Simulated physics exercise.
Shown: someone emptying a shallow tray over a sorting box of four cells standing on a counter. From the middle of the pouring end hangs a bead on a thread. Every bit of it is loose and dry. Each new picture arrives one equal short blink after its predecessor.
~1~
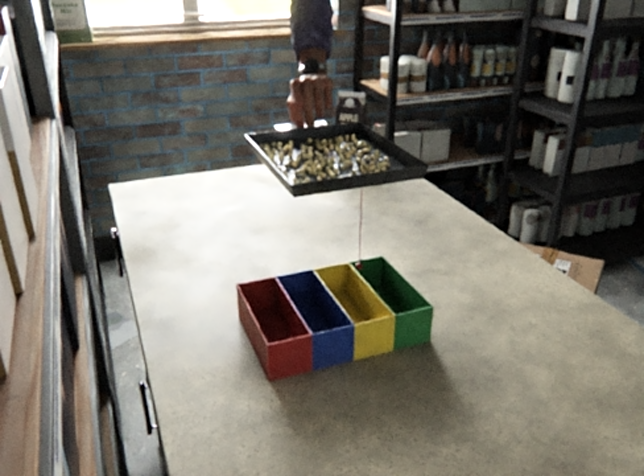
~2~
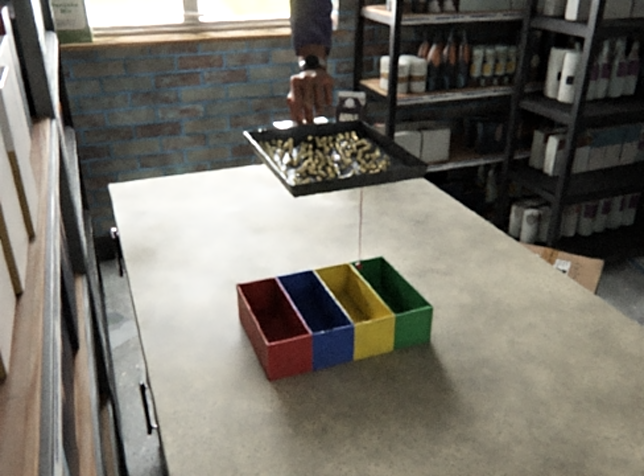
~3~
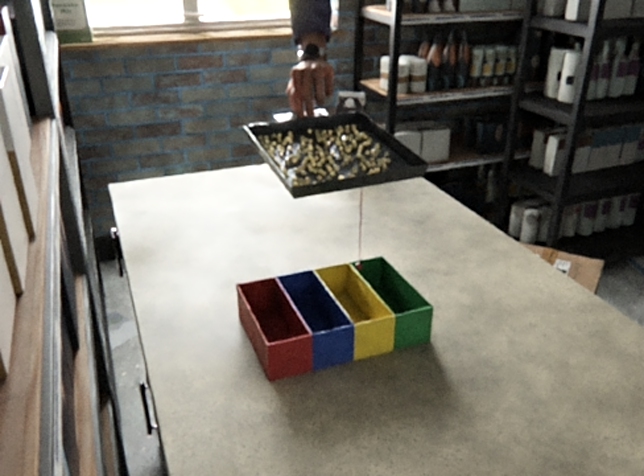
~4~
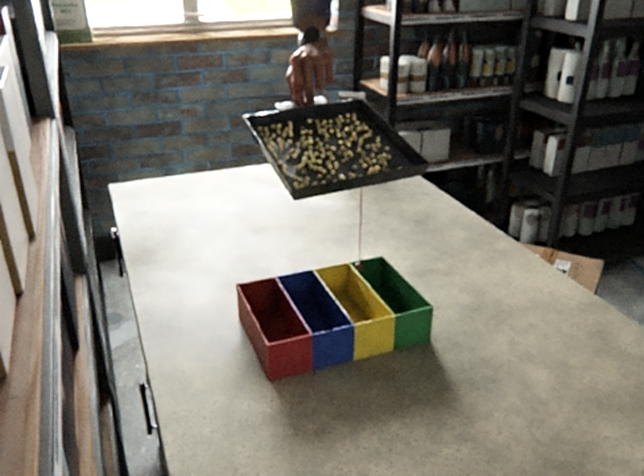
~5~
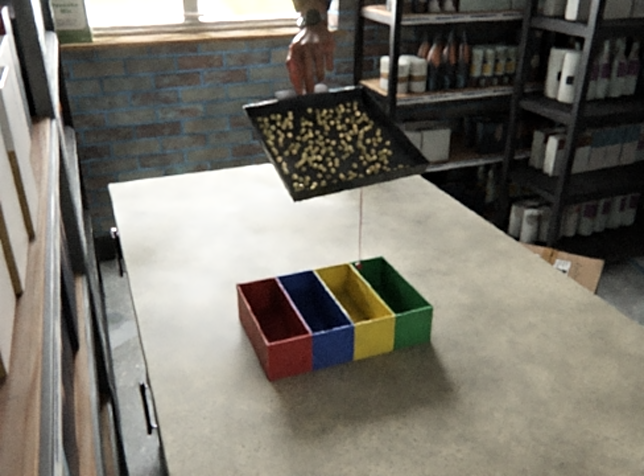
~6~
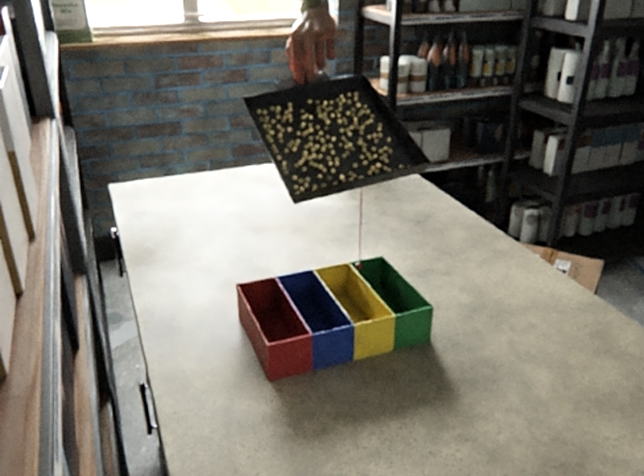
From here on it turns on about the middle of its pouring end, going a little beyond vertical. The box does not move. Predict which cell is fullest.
My prediction is the blue cell.
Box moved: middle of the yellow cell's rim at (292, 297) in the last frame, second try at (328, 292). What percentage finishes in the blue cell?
Trial 1 around 0 percent, trial 2 around 30 percent.
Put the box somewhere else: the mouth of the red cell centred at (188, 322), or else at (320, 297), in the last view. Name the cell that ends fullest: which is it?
The cell in green, then red.
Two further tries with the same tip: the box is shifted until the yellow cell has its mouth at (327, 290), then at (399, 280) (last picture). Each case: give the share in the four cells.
It would be roughly 100 per cent in the first placement and roughly 70 per cent in the second.
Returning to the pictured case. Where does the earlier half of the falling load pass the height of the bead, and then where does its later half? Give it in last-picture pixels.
Earlier half at (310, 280), later half at (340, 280).
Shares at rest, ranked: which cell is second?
Place 2: The yellow one.
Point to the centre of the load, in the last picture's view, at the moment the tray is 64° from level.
I'd put it at about (331, 185).
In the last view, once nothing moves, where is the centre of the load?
Near (325, 331), more or less.
Just after the last frame, tray tipped steeply; almost all on the tray; about a tenth falling or outside the box.
A moment on, tray tipped past a quarter turn; roughly two thirds on the tray; about a tenth in the blue cell; about a tenth in the yellow cell; just a few in the red cell; just a few in the green cell; about a tenth falling or outside the box.
Further on, tray tipped past a quarter turn; roughly two thirds in the blue cell; roughly a quarter in the yellow cell; about a tenth in the green cell; just a few in the red cell; just a few falling or outside the box.
When it is over, tray tipped past a quarter turn; roughly two thirds in the blue cell; roughly a quarter in the yellow cell; about a tenth in the green cell; just a few in the red cell; just a few outside the box.
